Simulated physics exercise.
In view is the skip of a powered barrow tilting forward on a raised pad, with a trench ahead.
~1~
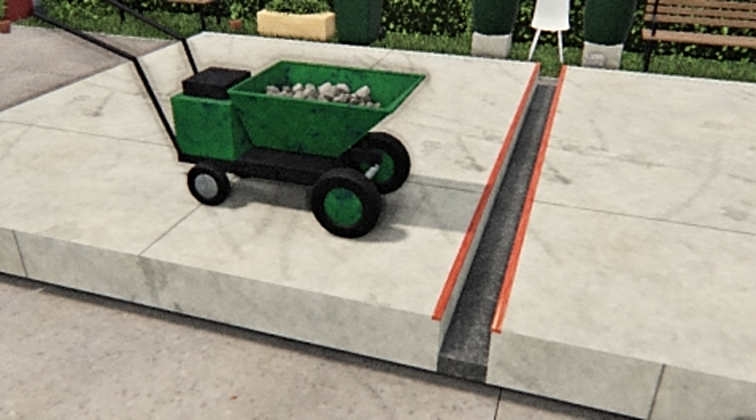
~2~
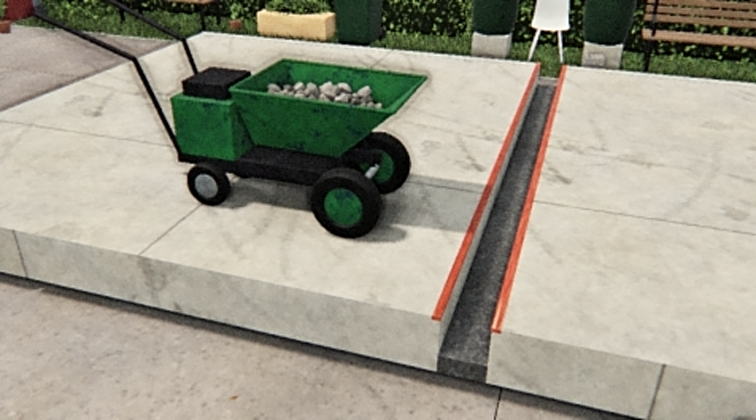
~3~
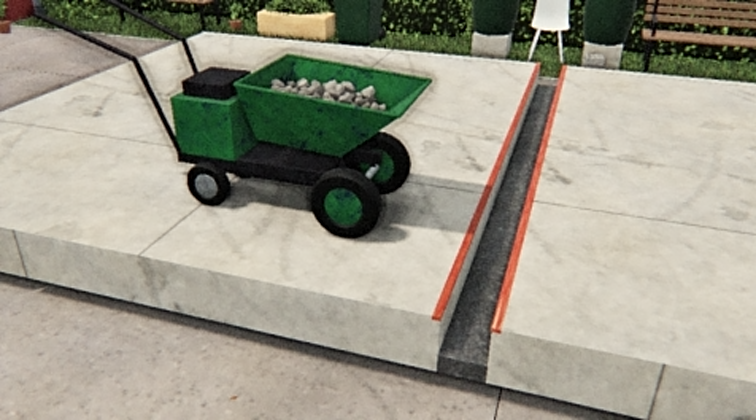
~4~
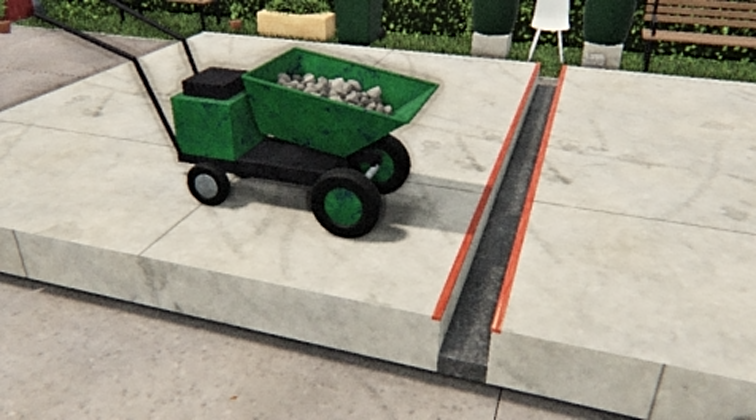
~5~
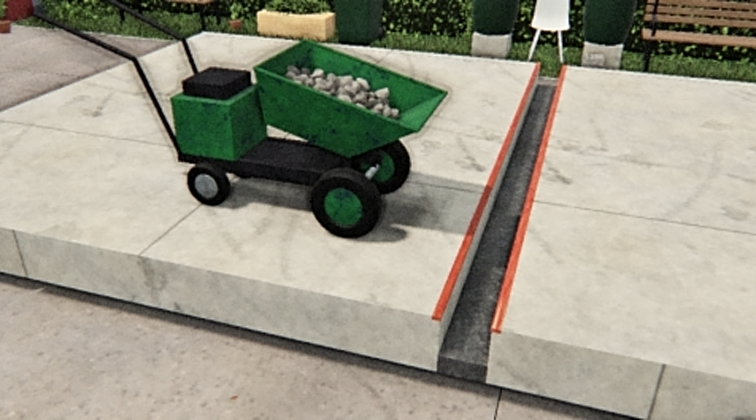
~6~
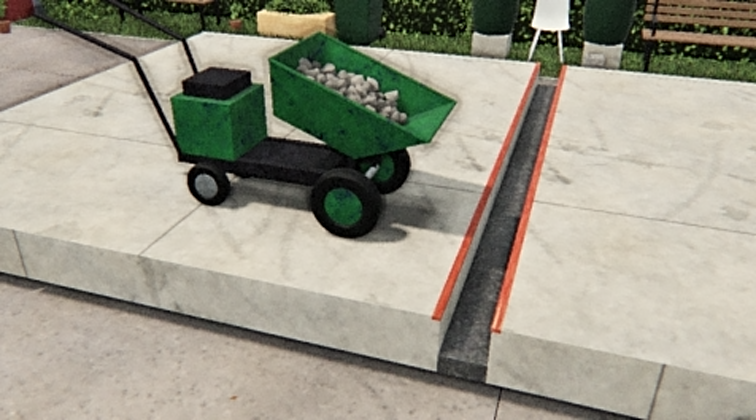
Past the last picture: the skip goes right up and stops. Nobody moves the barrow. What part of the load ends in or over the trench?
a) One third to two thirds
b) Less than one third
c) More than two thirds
More than two thirds.
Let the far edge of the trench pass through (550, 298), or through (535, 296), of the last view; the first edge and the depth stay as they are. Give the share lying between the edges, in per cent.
Close to 100 per cent in the first, close to 100 per cent in the second.
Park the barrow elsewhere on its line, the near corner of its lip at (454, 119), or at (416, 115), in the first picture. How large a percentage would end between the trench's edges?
You'd see around 0 per cent the first time and around 70 per cent the second.
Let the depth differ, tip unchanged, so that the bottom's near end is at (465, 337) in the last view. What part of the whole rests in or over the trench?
Estimated share: Approx. 60 per cent.
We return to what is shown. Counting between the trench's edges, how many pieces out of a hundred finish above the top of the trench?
About 10 in a hundred.
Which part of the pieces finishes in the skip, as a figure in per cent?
It works out near 5 percent.
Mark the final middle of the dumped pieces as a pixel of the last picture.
At about (494, 250), give or take.
Just after the last frame, skip tipped steeply; every one in the skip.
A moment on, skip tipped right over; roughly two thirds in the skip; just a few short of the trench; roughly a third in or heaped over the trench; just a few beyond it; just a few falling.
Further on, skip tipped right over; about a tenth in the skip; about a tenth short of the trench; the larger part in or heaped over the trench; just a few beyond it.
When it is over, skip tipped right over; about a tenth in the skip; about a tenth short of the trench; the larger part in or heaped over the trench; just a few beyond it.
